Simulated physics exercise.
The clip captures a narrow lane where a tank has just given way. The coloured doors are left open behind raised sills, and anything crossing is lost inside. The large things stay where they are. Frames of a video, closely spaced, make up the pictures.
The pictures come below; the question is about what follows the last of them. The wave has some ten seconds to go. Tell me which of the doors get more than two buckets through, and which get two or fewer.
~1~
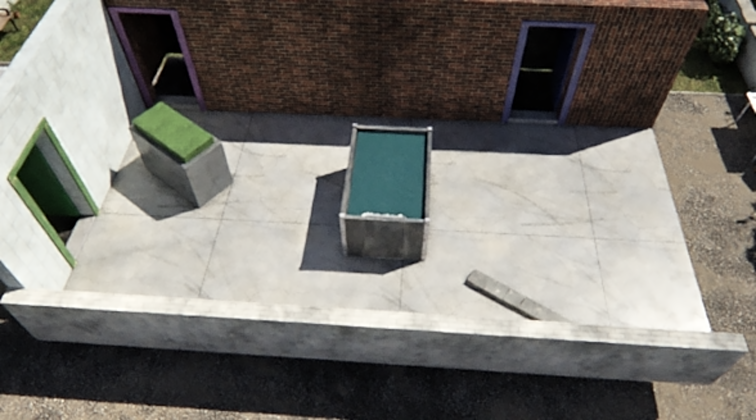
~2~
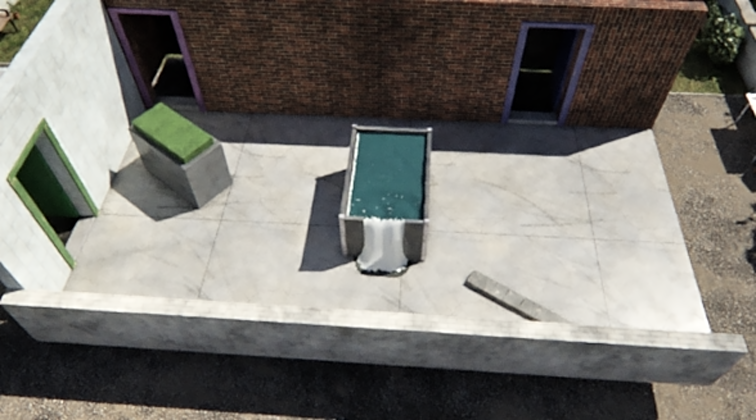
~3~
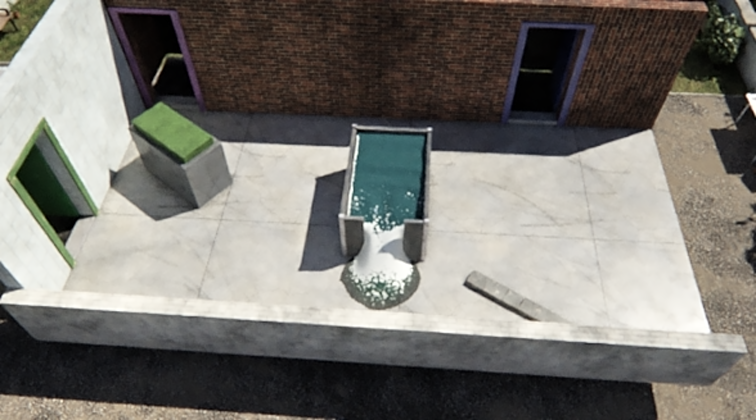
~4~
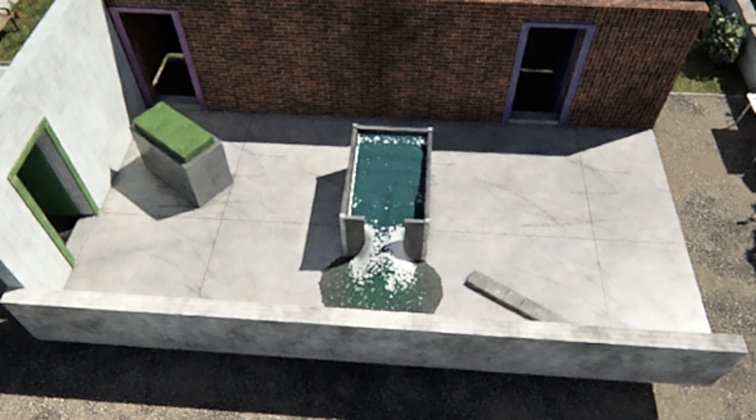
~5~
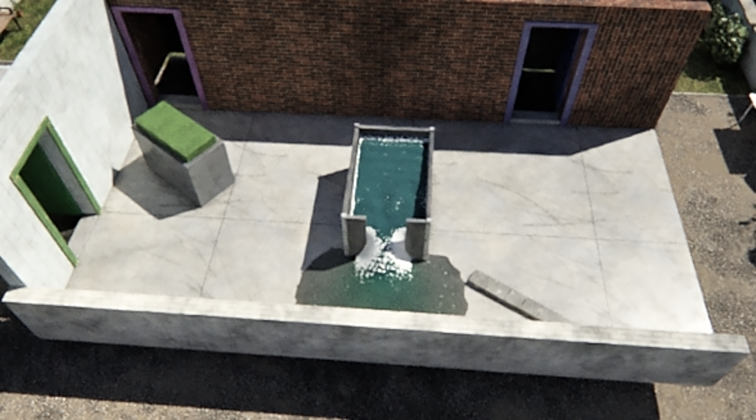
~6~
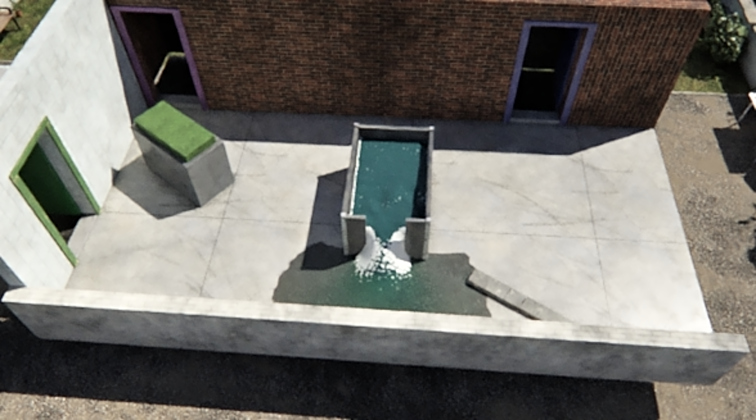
In the end the blue door will be within bounds. The purple door will be within bounds. The green door will be over the limit.
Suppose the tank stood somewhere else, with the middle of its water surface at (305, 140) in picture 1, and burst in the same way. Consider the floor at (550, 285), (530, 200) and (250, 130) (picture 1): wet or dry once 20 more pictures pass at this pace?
Result: Inundated; spared; spared.
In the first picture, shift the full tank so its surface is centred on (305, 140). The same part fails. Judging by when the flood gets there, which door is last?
The one in blue.
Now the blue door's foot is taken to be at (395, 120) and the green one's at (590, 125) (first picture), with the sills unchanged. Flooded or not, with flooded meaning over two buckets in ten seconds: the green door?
Result - green door does not reach it.
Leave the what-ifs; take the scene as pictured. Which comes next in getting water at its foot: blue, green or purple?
Answer: The door marked green.
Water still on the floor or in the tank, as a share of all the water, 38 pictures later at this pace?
Close to 80 %.
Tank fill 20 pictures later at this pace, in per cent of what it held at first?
34 % or so.
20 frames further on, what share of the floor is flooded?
I make it 50 per cent.
A moment on, water covers 15 % of the floor; the blue door not reached, the purple door not reached, the green door not reached.
Next, water covers 30 % of the floor; the blue door not reached, the purple door not reached, the green door not reached.
Then, water covers 50 % of the floor; the blue door not reached, the purple door not reached, the green door over two buckets in.
Later, water covers 65 % of the floor; the blue door not reached, the purple door wet at the sill, nothing in, the green door far over two buckets in.
In the end, water covers 70 % of the floor; the blue door wet at the sill, nothing in, the purple door wet at the sill, nothing in, the green door far over two buckets in.
